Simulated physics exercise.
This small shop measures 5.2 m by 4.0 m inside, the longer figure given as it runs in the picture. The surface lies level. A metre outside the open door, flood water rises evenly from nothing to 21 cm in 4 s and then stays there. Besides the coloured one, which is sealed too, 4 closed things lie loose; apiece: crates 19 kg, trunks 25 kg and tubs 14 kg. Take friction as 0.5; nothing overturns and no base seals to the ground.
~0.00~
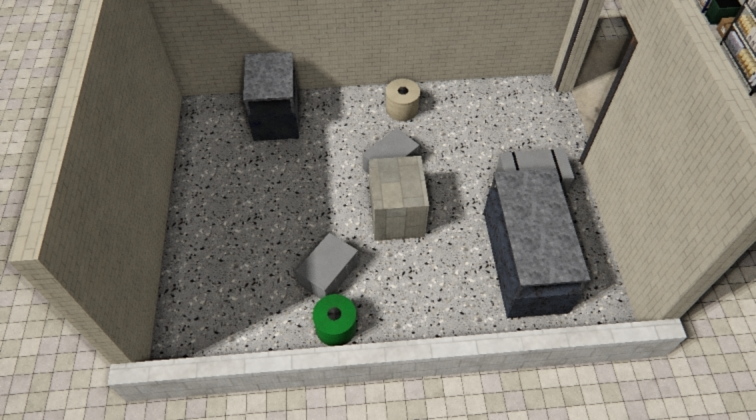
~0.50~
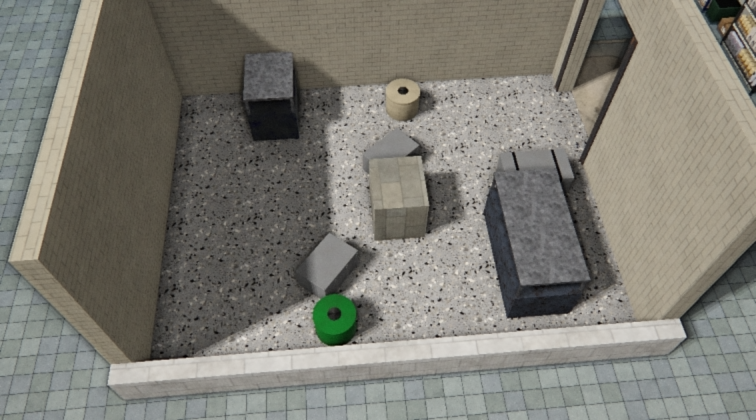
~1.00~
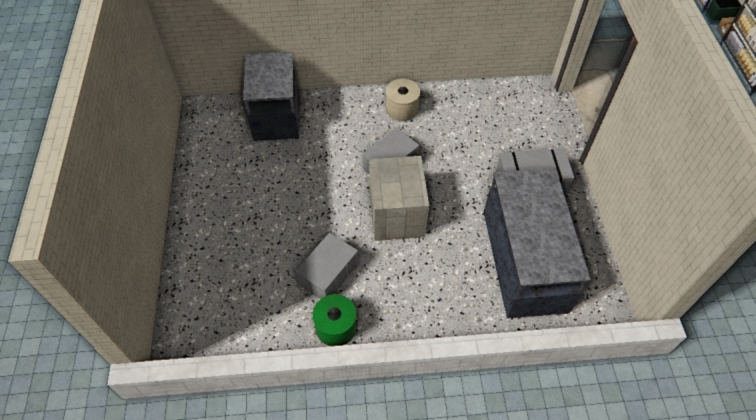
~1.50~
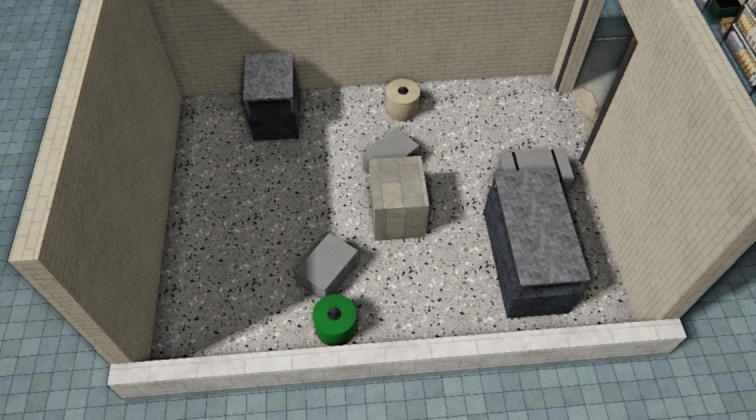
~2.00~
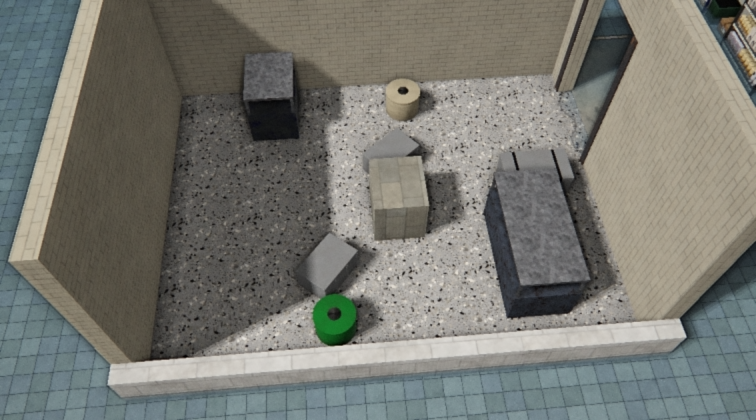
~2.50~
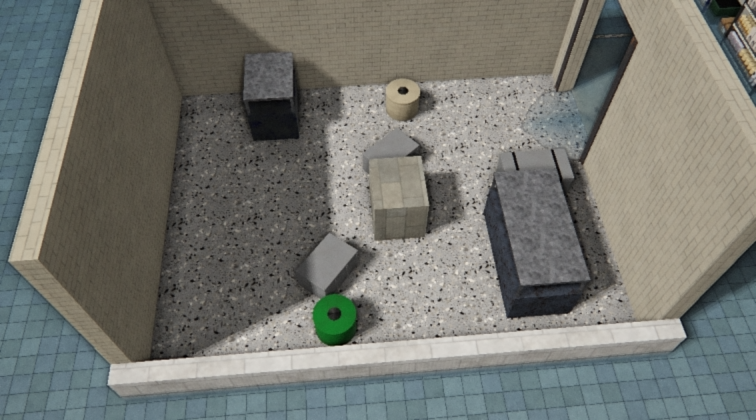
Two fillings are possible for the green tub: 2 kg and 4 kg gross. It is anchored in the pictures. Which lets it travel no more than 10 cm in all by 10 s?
Verdict: The smaller load will do.
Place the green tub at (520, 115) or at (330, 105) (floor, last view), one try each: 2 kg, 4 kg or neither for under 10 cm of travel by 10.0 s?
In turn: Neither is enough; neither holds.
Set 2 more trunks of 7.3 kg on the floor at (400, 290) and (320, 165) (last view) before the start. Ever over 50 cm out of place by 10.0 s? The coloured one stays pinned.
In turn: Short of it, over.
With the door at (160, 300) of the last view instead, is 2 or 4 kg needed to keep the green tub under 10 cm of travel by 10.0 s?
In that case neither load is enough.
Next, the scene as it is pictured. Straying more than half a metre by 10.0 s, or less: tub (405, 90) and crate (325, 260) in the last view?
In that order: More, less.
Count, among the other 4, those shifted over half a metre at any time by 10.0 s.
That makes 2.
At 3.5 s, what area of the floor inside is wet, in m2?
Some 2.5 m2.
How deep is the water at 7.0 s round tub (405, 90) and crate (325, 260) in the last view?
About 16 and 0 cm.
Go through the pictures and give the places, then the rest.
The green tub at (334, 314) rests on the ground; water covers 0.0 m2; 0 of 5 have shifted, in the first picture.
The green tub at (334, 314), on the bottom; 0.0 m2 under water; 0 of 5 have shifted, in the second picture.
The green tub at (334, 314) rests on the ground; water covers 0.0 m2; 0 of 5 have shifted, in the third picture.
The green tub at (334, 314) rests on the ground; water covers 0.0 m2; 0 of 5 have shifted, in the fourth picture.
The green tub at (334, 314), on the bottom; water covers 0.0 m2; 0 of 5 have shifted, in the fifth picture.
The green tub at (334, 314) rests on the ground; water covers 0.5 m2; 0 of 5 have shifted, in the sixth picture.
After 3.5 s the green tub would be 0 cm from its start with 2 kg and 0 cm from its start with 4 kg; 0 cm of water round it then.
After 4.5 s the green tub would be 0 cm from its start with 2 kg and 0 cm from its start with 4 kg; 0 cm of water round it then.
After 7.0 s the green tub would be 0 cm from its start with 2 kg and 0 cm from its start with 4 kg; 0 cm of water round it then.
After 10.0 s the green tub would be 0 cm from its start with 2 kg and 0 cm from its start with 4 kg; 2 cm of water round it then.
